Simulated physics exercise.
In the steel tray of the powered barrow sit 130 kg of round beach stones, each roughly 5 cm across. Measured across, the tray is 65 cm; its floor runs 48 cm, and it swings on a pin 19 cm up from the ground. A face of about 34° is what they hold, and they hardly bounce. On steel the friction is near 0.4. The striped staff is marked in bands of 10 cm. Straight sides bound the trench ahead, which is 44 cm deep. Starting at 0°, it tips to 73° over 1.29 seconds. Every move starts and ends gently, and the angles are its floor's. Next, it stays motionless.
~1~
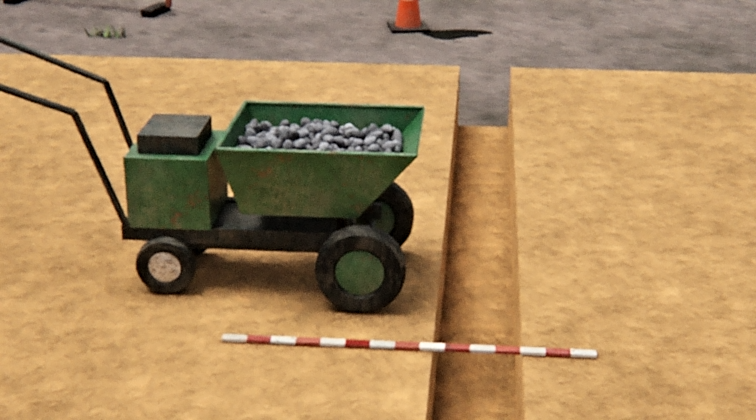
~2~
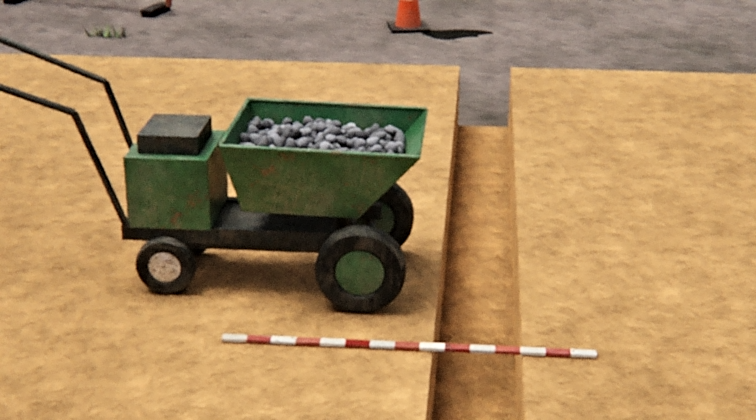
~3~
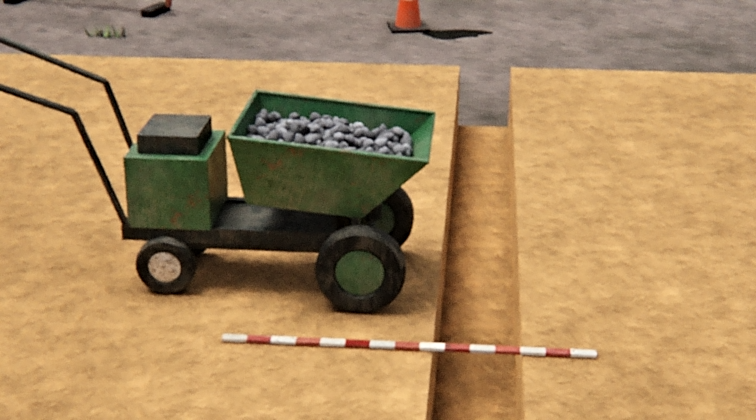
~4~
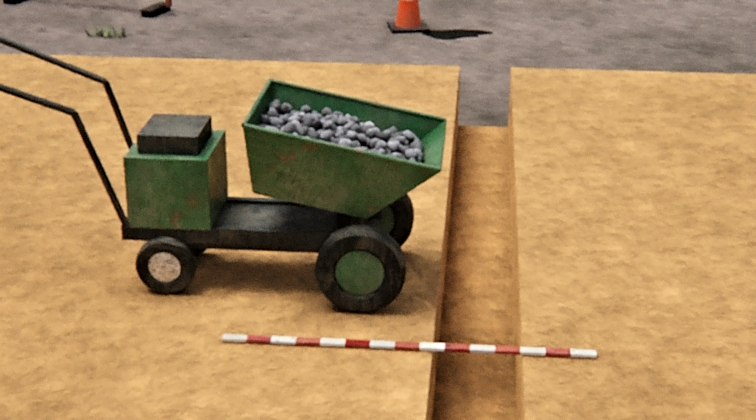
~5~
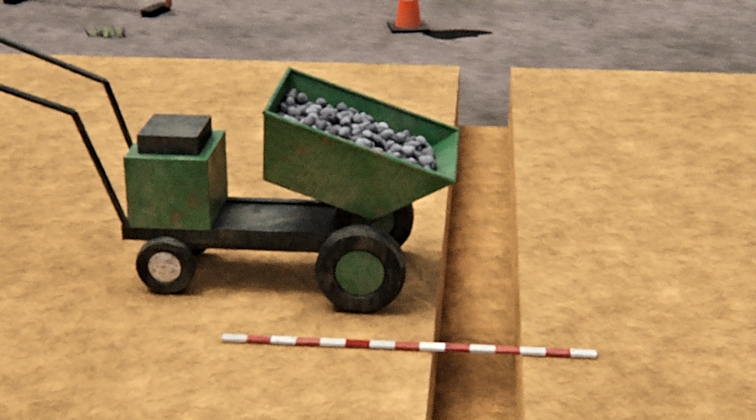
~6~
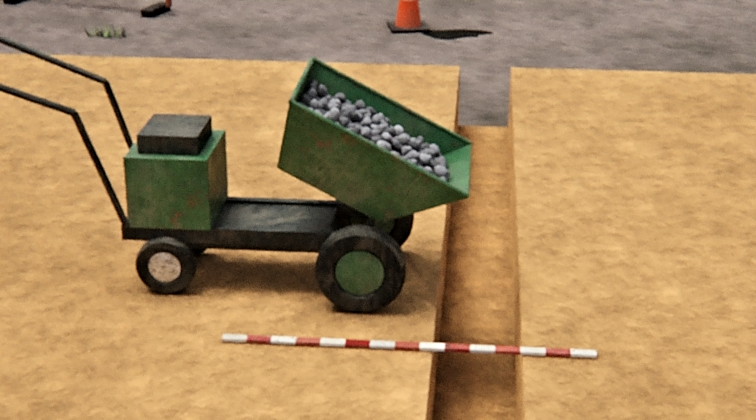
A green powered barrow loaded with round grey stones stood still beside a straight trench, then its tray tilted steadily forward to the right, its back rising high while the stones stayed inside.
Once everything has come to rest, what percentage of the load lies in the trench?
38 %.
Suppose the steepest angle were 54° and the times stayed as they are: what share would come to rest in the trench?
In that case some 35 per cent.
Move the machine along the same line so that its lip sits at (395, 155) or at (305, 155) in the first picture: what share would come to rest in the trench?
I'd expect some 60 per cent, then some 70.
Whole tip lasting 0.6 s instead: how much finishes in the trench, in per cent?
I'd put it at roughly 25 per cent.
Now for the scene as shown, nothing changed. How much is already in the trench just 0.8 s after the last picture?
Roughly 10 percent of the load.
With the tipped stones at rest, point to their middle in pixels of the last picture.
I'd point to around (548, 283).
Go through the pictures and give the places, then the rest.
In the first frame, lip at (416, 156), floor tilted 0°, highest stones at (336, 134).
In the second frame, lip at (419, 158), floor tilted 1°, highest stones at (326, 133).
In the third frame, the tray is at 5°, its lip at (428, 162); the top of the load is at (292, 125).
In the fourth frame, lip at (441, 170), floor tilted 12°, highest stones at (290, 115).
In the fifth frame, the tray is at 19°, its lip at (455, 182); the top of the load is at (295, 103).
In the sixth frame, lip at (469, 196), floor tilted 28°, highest stones at (312, 94).
Then, 0.4 s after the last picture the floor is at 62°, 99 % in the tray, 1 % in the trench; the foremost stones are at (510, 246).
Then, 0.8 s after the last picture the floor is at 73°, 43 % in the tray, 12 % in the trench, 45 % past the trench; the foremost stones are at (647, 286).
Then, 1.2 s after the last picture the floor is at 73°, 12 % in the tray, 25 % in the trench, 62 % past the trench; the foremost stones are past the picture's edge.
Then, 3.2 s after the last picture the floor is at 73°, 0 % in the tray, 38 % in the trench, 62 % past the trench; the foremost stones are past the picture's edge.
